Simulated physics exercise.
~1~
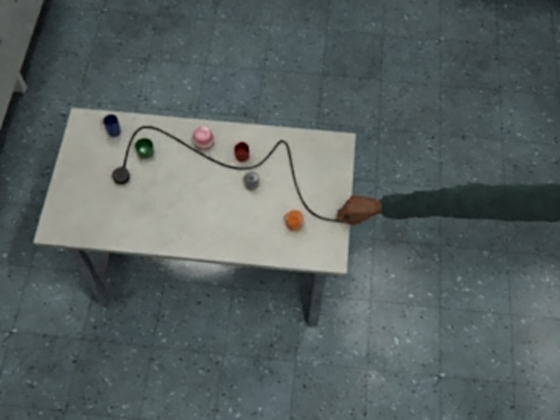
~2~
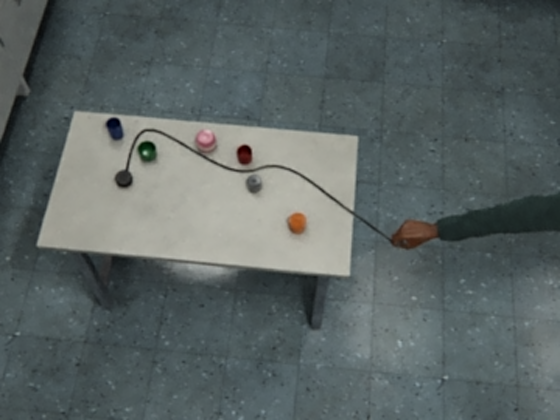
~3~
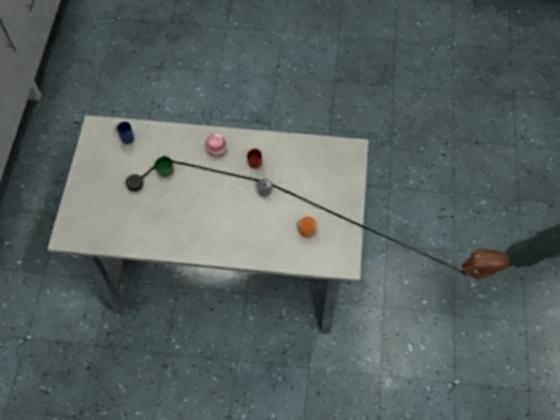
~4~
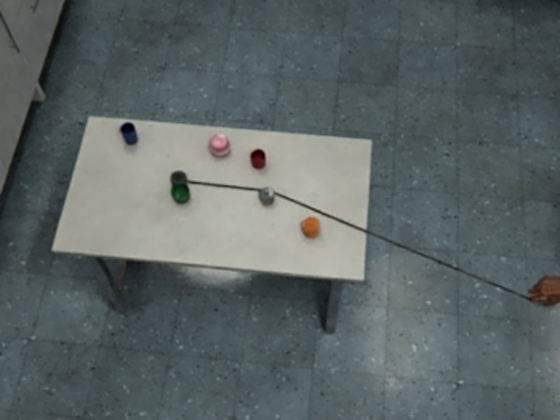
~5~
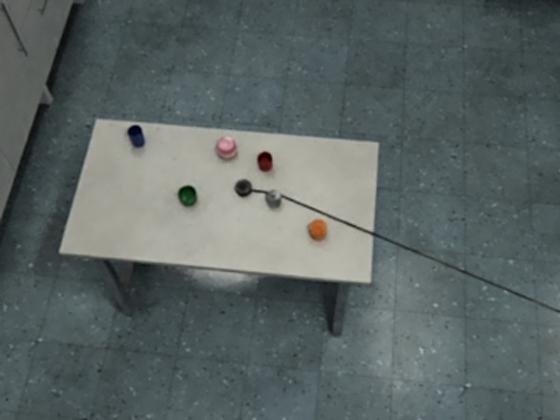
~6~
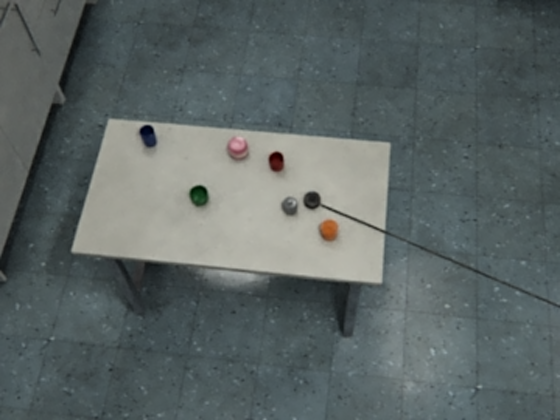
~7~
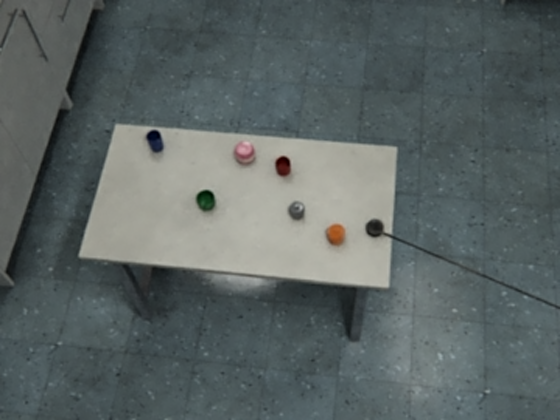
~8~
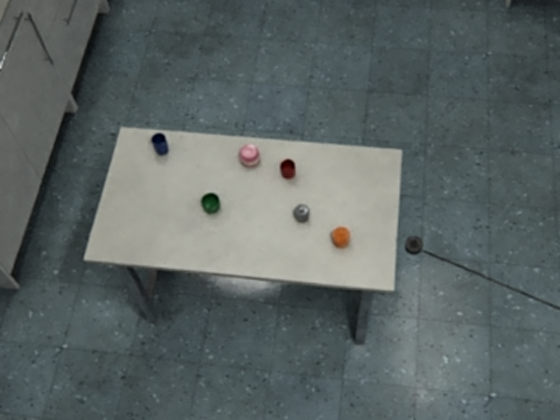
A black wire was pulled to the right by a hand, dragging the black reel across the table, knocking the green mug aside and slipping past the grey pot, until the reel slid off the right edge, leaving the six things on top.
